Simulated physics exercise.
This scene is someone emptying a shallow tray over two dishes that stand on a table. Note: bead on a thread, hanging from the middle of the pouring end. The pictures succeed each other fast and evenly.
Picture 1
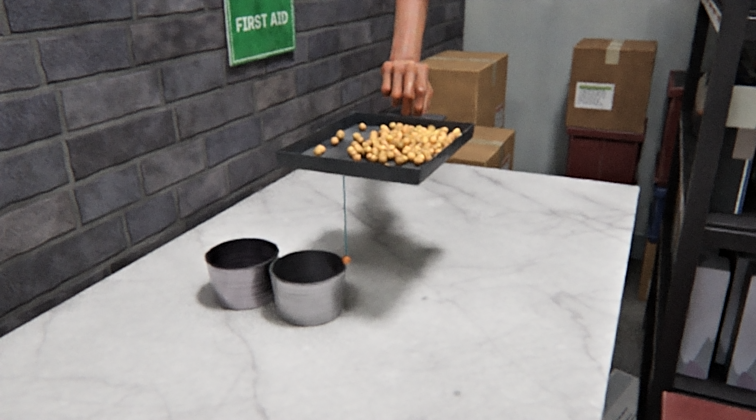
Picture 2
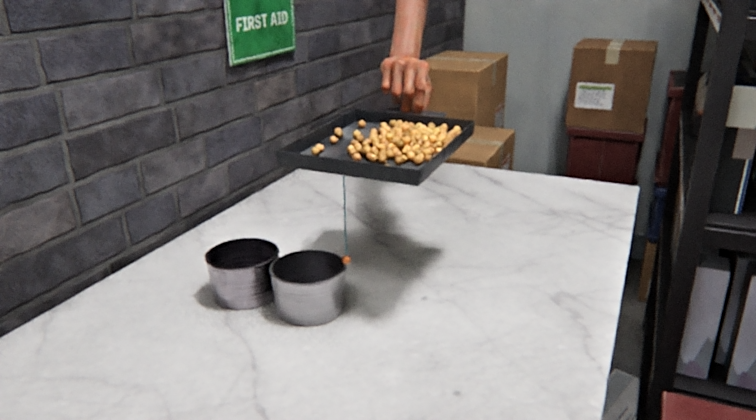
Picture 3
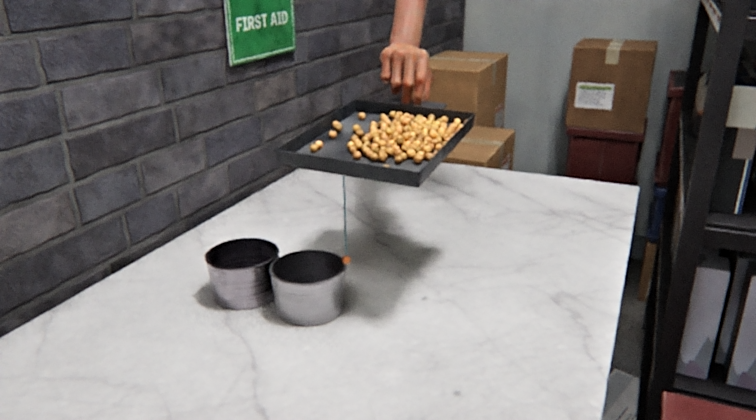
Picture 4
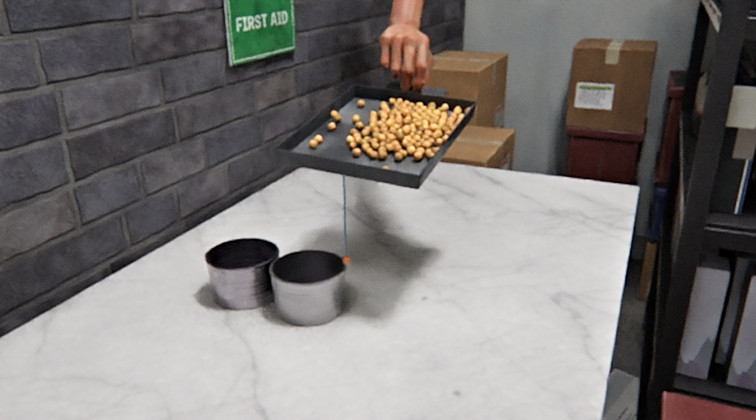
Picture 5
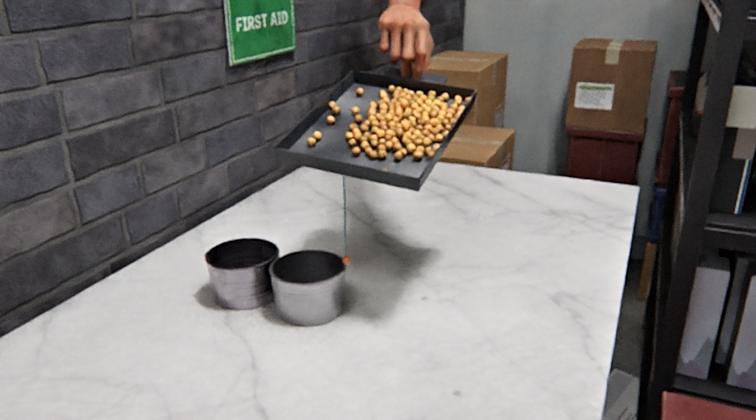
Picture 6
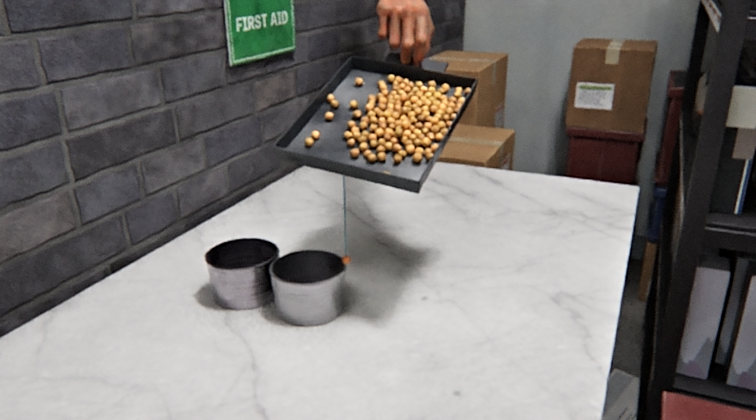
On a marble table by a brick wall, two dishes stood below a tray of round wooden beads; a hand slowly raised its far side, tilting it toward the near right corner, and the beads shifted.
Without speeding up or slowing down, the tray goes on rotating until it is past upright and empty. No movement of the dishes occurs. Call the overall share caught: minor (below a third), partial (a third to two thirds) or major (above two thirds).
Minor - below a third.
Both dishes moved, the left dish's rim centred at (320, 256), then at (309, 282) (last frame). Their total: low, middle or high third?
First attempt: Below one third; second attempt: More than two thirds.
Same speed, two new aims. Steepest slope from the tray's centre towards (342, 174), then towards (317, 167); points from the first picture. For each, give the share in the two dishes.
10 %, give or take, and then 70 %.
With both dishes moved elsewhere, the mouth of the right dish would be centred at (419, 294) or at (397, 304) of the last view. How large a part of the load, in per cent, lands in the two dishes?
Roughly 60% the first time and 90% the second time.
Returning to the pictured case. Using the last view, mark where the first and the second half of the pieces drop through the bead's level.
Early-half point (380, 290); late-half point (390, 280).
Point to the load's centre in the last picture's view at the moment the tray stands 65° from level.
Look around (385, 154) in the last picture.
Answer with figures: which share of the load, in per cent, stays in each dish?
0 % left, 0 % right.
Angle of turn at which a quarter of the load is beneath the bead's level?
The tilt is near 105° by then.
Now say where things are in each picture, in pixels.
In the first frame, corners of the pouring end at (278, 151) and (418, 169), level; middle of the load at (403, 142), round wooden beads; left dish at (223, 285); right dish at (290, 300); bead on its thread at (346, 260).
In the second frame, corners of the pouring end at (278, 150) and (418, 169), level; middle of the load at (403, 140).
In the third frame, corners of the pouring end at (277, 149) and (418, 171), tipped barely, lowest at the right corner; middle of the load at (405, 138).
In the fourth frame, corners of the pouring end at (277, 148) and (418, 174), tipped a little, lowest at the right corner; middle of the load at (405, 130), a stray few on the move.
In the fifth frame, corners of the pouring end at (276, 147) and (418, 177), tipped clearly, lowest at the right corner; middle of the load at (405, 124), a small part on the move.
In the sixth frame, corners of the pouring end at (275, 146) and (418, 180), tipped clearly, lowest at the right corner; middle of the load at (404, 120), nearly all on the move; left dish at (223, 285); right dish at (290, 300).
Soon, tray tipped steeply; nearly all on the tray; a stray few outside both; a small part in the air.
A while on, tray tipped past a quarter turn; about half on the tray; about a quarter outside both; about a quarter in the air.
Towards the end, tray tipped past a quarter turn; all outside both.
Finally, tray tipped past a quarter turn; none in the right dish; none in the left dish; all outside both.
